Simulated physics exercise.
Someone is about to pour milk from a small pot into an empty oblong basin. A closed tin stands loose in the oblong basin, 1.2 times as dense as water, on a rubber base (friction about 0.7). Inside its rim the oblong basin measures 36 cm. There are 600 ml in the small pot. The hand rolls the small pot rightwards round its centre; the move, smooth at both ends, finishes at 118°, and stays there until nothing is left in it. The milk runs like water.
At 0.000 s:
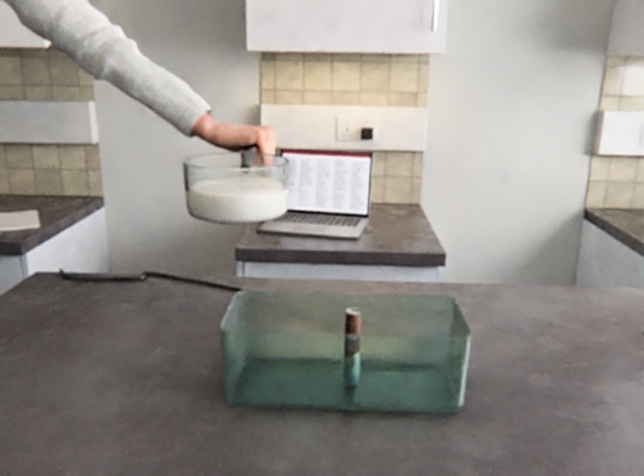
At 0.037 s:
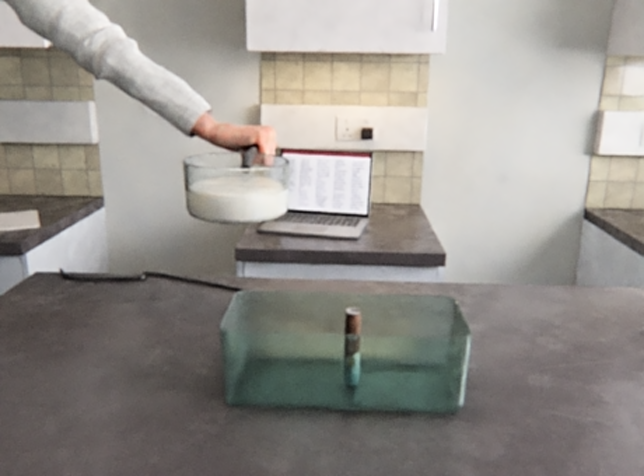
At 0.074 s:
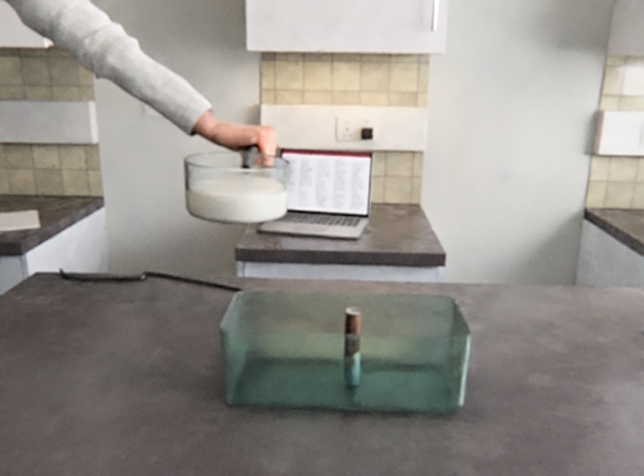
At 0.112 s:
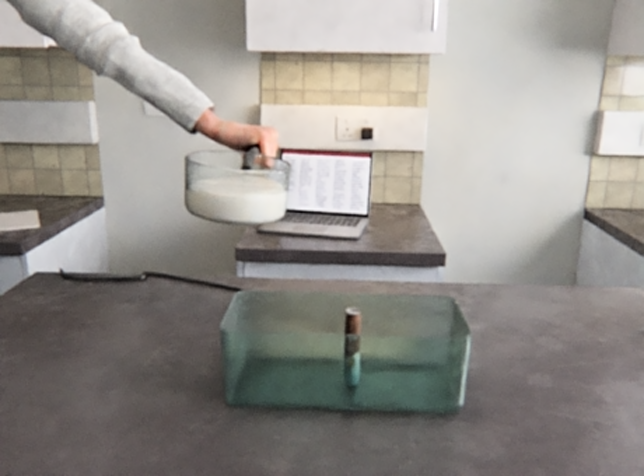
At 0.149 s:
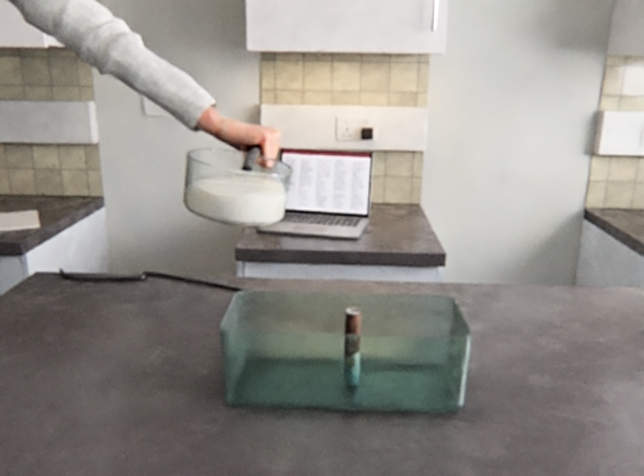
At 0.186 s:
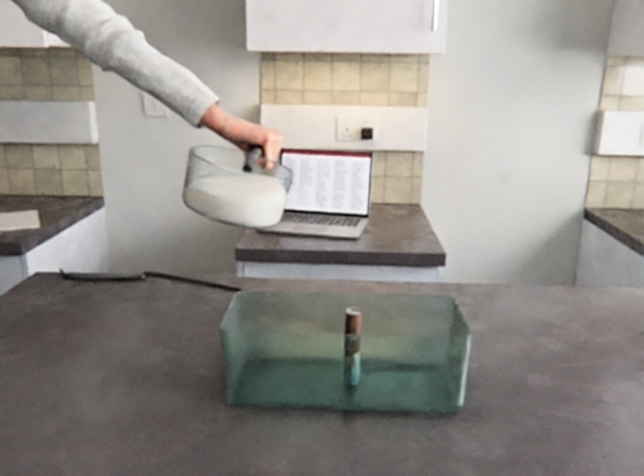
A hand held a clear pot of milk above a greenish oblong basin with a small tin standing in it, then slowly tilted the pot a little to the right while everything else stayed still.
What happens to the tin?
The tin stays up.
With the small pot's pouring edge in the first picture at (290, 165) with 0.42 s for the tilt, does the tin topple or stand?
Then it stays up.
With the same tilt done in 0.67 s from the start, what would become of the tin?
The tin stays up.
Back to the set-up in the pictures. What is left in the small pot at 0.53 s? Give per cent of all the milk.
Some 48 per cent.
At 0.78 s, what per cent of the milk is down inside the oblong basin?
Some 80 per cent.
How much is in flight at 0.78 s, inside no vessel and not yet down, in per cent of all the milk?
Some 14 per cent.
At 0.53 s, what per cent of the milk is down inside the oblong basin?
About 2 per cent.
By 0.53 s the tilt is 84° and 49 per cent is still to pour; the tin stands where it began.
By 0.78 s the tilt is 117° and 6 per cent is still to pour; the tin stands 1 cm from where it began.
By 1.04 s the tilt is 118° and 0 per cent is still to pour; the tin stands where it began.
By 1.32 s the tilt is 118° and 0 per cent is still to pour; the tin stands where it began.
At rest the tin stands where it began.
